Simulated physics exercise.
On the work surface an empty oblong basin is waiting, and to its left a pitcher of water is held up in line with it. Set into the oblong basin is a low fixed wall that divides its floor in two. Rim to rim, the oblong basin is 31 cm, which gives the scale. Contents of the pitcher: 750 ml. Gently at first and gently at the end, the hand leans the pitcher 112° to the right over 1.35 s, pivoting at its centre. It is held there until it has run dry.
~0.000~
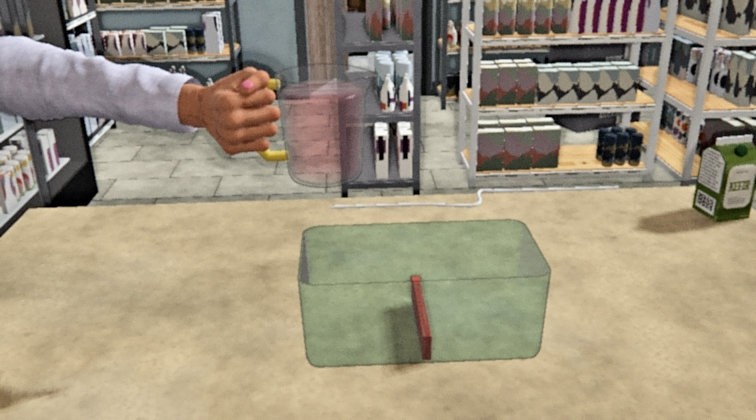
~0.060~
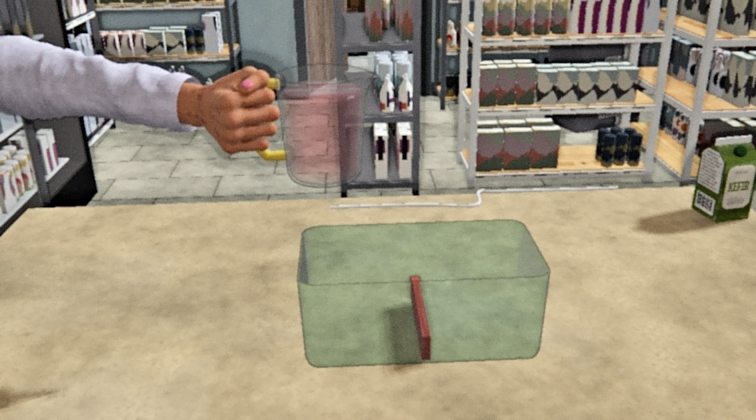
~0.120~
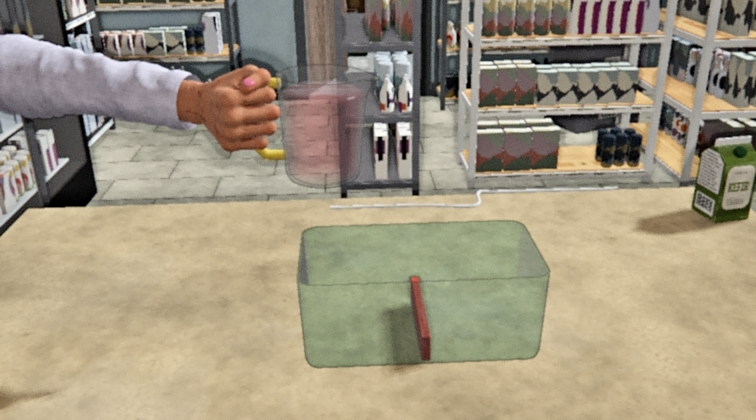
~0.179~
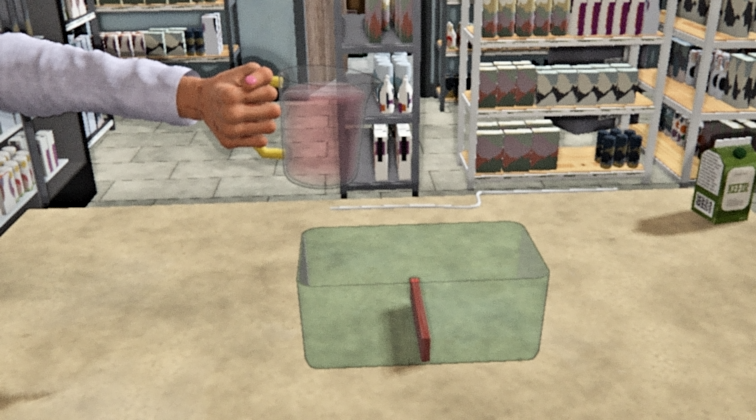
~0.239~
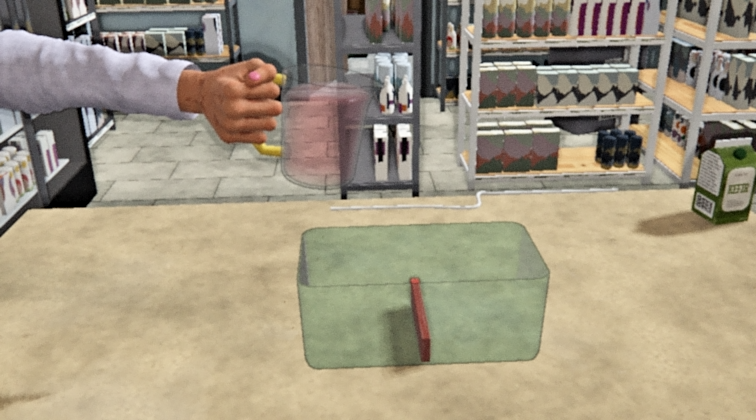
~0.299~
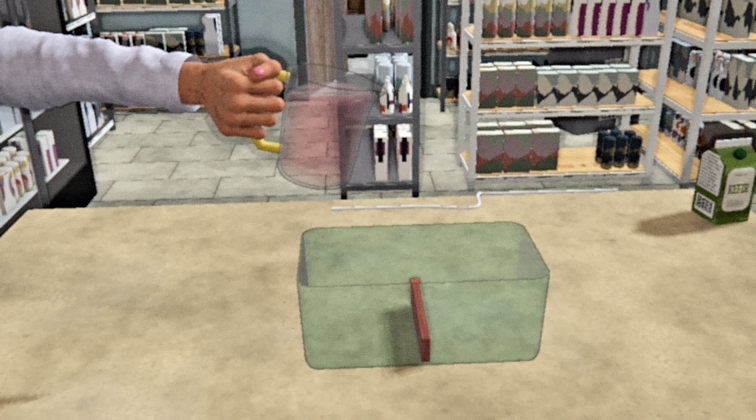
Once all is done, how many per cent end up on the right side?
Roughly 83 percent ends up on the right side.
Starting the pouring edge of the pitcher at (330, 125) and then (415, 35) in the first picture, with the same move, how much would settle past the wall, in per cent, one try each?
It comes to 10 per cent, and then 85 per cent.
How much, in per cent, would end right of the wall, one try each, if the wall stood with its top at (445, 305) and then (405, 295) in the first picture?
It comes to 60 per cent, and then 95 per cent.
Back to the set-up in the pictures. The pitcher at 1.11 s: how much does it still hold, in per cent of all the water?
Around 22 in a hundred.
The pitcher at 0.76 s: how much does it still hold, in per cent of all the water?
I'd estimate some 78 % remains.
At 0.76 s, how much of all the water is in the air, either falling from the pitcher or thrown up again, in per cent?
About 16 per cent.
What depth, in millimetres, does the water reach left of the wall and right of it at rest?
On the left it stands about 4 mm, on the right about 28 mm.
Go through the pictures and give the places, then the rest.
It leans 0°; its right rim is at (378, 74); the water meets the walls at (280, 90) and (365, 88); the oblong basin's rim runs from (301, 255) to (537, 247); the wall's top is at (421, 306), in the first frame.
It leans 1°; its right rim is at (378, 75); the water meets the walls at (281, 90) and (364, 88), in the second frame.
It leans 2°; its right rim is at (380, 77); the water meets the walls at (281, 90) and (365, 89), in the third frame.
It leans 5°; its right rim is at (382, 80); the water meets the walls at (283, 91) and (367, 91), in the fourth frame.
It leans 8°; its right rim is at (385, 85); the water meets the walls at (285, 92) and (371, 91), in the fifth frame.
It leans 13°; its right rim is at (388, 90); the water meets the walls at (288, 93) and (376, 92), in the sixth frame.
By 0.76 s the tilt is 68° and 78 per cent is still to pour, 0 is left of the wall and 5 right of it.
By 1.11 s the tilt is 103° and 21 per cent is still to pour, 2 is left of the wall and 55 right of it.
By 1.46 s the tilt is 112° and 0 per cent is still to pour, 13 is left of the wall and 85 right of it.
By 1.85 s the tilt is 112° and 0 per cent is still to pour, 16 is left of the wall and 83 right of it.
At rest 16 per cent lies left of the wall, 83 right of it and 1 outside.
